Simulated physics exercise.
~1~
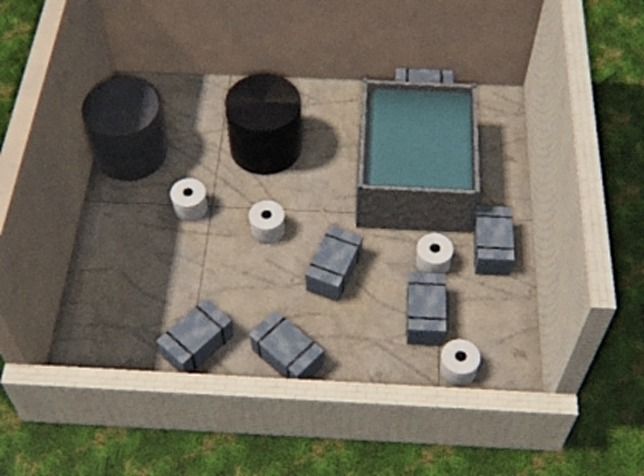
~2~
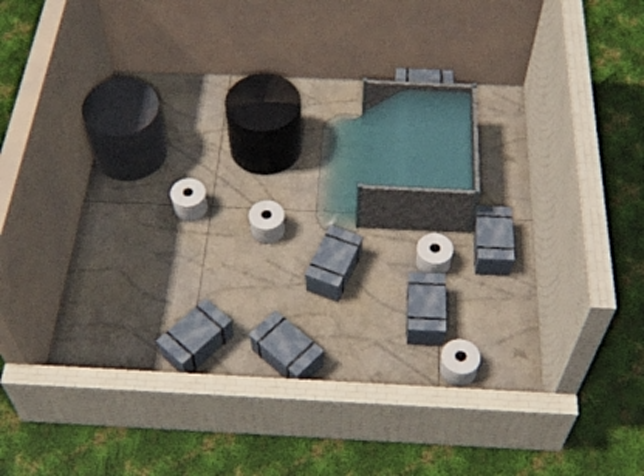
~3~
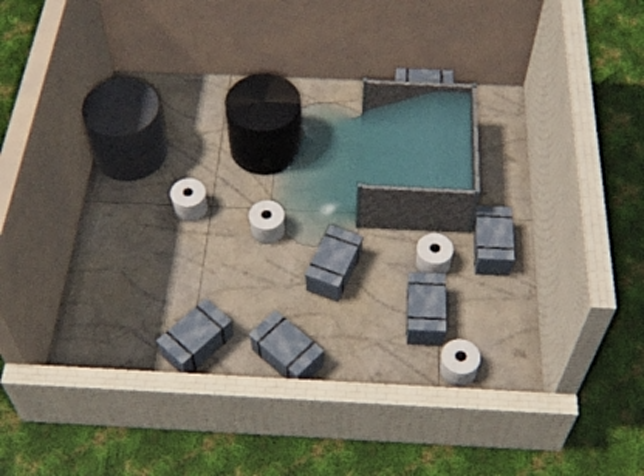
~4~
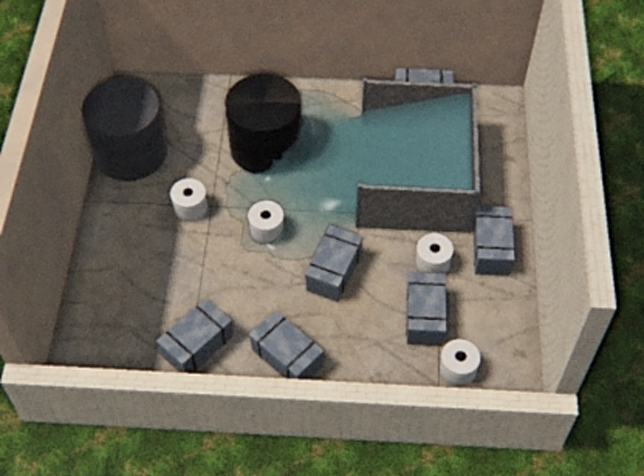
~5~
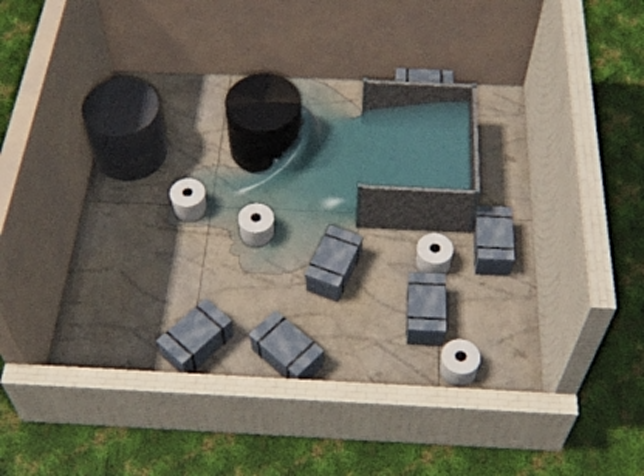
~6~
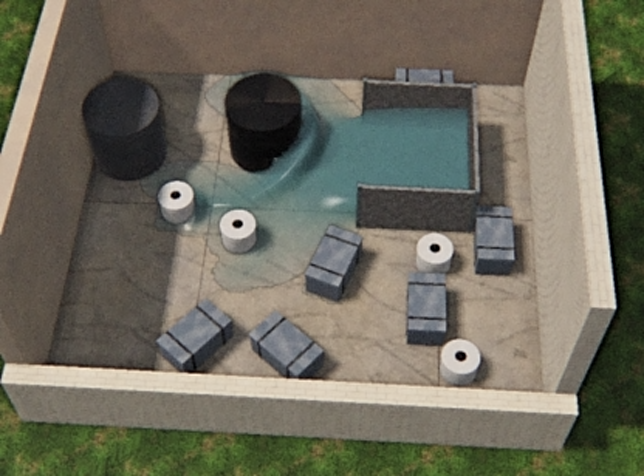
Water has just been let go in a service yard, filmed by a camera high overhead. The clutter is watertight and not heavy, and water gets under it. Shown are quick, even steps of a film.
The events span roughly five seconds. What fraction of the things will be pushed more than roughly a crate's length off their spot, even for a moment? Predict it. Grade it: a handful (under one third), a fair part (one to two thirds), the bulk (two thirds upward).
A fair part.
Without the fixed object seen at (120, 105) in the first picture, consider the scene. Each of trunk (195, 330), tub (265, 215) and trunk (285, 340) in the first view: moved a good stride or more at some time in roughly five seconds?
Taking them one at a time: The first traveled far, the second traveled far, the third traveled far.
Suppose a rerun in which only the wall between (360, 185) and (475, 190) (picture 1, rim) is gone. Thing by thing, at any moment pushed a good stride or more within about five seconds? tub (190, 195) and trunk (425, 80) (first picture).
Covered that distance; fell short of it.
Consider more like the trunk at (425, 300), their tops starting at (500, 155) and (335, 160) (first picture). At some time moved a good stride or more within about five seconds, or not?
Result by copy: Didn't cover it; covered it.
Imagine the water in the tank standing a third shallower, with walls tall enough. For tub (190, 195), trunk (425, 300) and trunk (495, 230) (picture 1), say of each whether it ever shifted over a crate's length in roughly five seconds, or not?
The first did it, the next came up short, and the last came up short.
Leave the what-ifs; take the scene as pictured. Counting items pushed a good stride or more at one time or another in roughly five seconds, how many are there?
The count is 4.
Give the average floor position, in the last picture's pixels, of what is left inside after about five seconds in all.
I'd say roughly (366, 288).
A moment on, 2 of 10 are well off their spots; 0 afloat.
Next, 2 of 10 are well off their spots; 2 afloat.
Later, 2 of 10 are well off their spots; 3 afloat.
In the end, 4 of 10 are well off their spots, and 4 have been at some point; 3 afloat.
